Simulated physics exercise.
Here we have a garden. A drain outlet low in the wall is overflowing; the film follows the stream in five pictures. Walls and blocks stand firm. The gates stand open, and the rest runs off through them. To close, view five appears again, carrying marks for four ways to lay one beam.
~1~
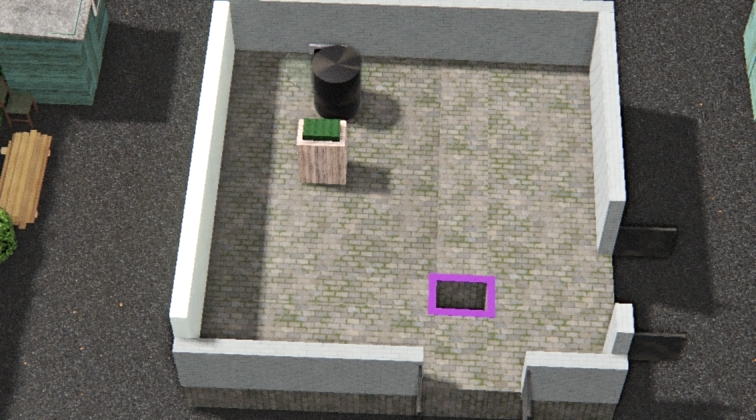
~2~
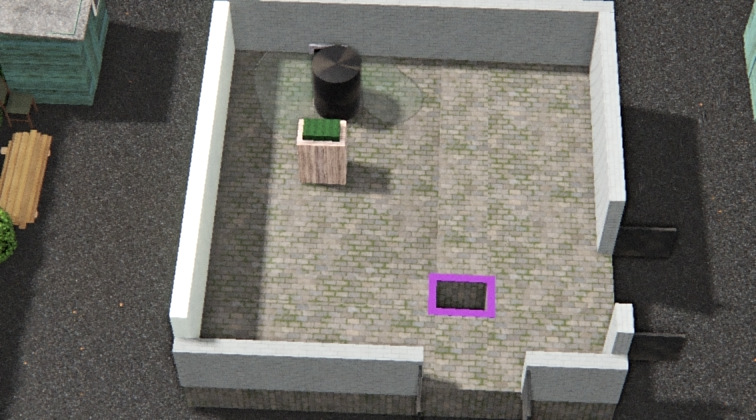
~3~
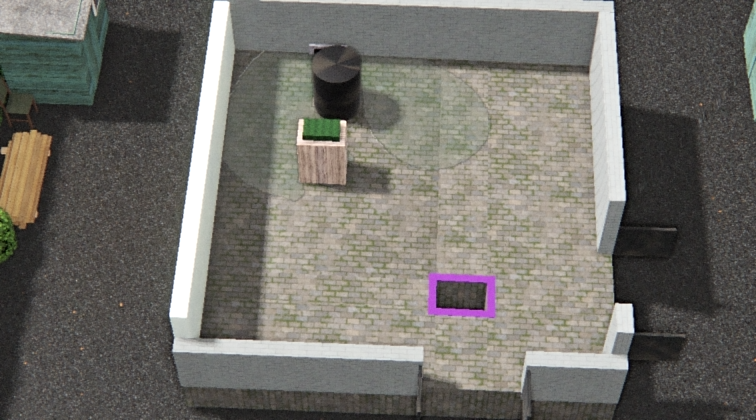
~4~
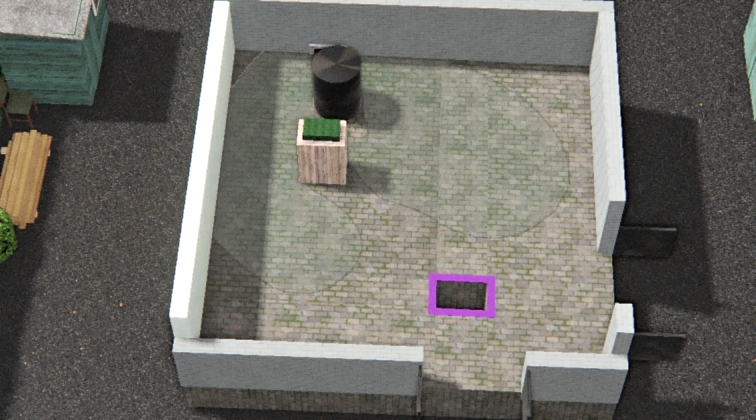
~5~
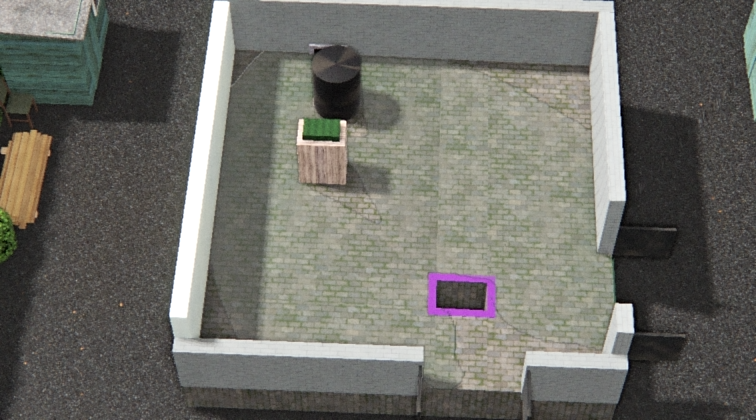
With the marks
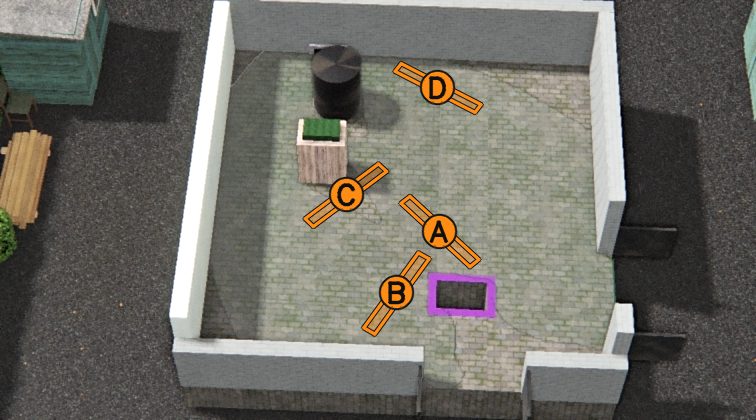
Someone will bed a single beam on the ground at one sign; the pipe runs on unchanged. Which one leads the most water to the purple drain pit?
D beats the others.
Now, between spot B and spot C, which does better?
B.
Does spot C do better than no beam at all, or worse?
Worse.
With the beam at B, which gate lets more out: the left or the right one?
More leaves on the right.
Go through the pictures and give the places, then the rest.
Outfall at (328, 50); purple drain pit at (462, 295); open gate at (599, 303); open gate at (472, 376); 3 % of the ground under water, visible out to (302, 81); purple drain pit still dry, in the first picture.
In the second picture, 9 % of the ground under water, visible out to (414, 106); purple drain pit still dry.
In the third picture, 22 % of the ground under water, visible out to (488, 127); purple drain pit still dry.
In the fourth picture, 46 % of the ground under water, visible out to (550, 205); purple drain pit still dry.
In the fifth picture, 77 % of the ground under water, visible out to (600, 338); purple drain pit taking water.
In orange, A from (405, 199) to (474, 263); B from (369, 330) to (423, 255); C from (309, 222) to (382, 167); D from (398, 67) to (478, 108).
With A, about 7 % of the stream goes into the purple drain pit, about 93 % out by the gates.
With B, about 9 % of the stream goes into the purple drain pit, about 91 % out by the gates.
With C, about 5 % of the stream goes into the purple drain pit, about 95 % out by the gates.
With D, about 12 % of the stream goes into the purple drain pit, about 88 % out by the gates.
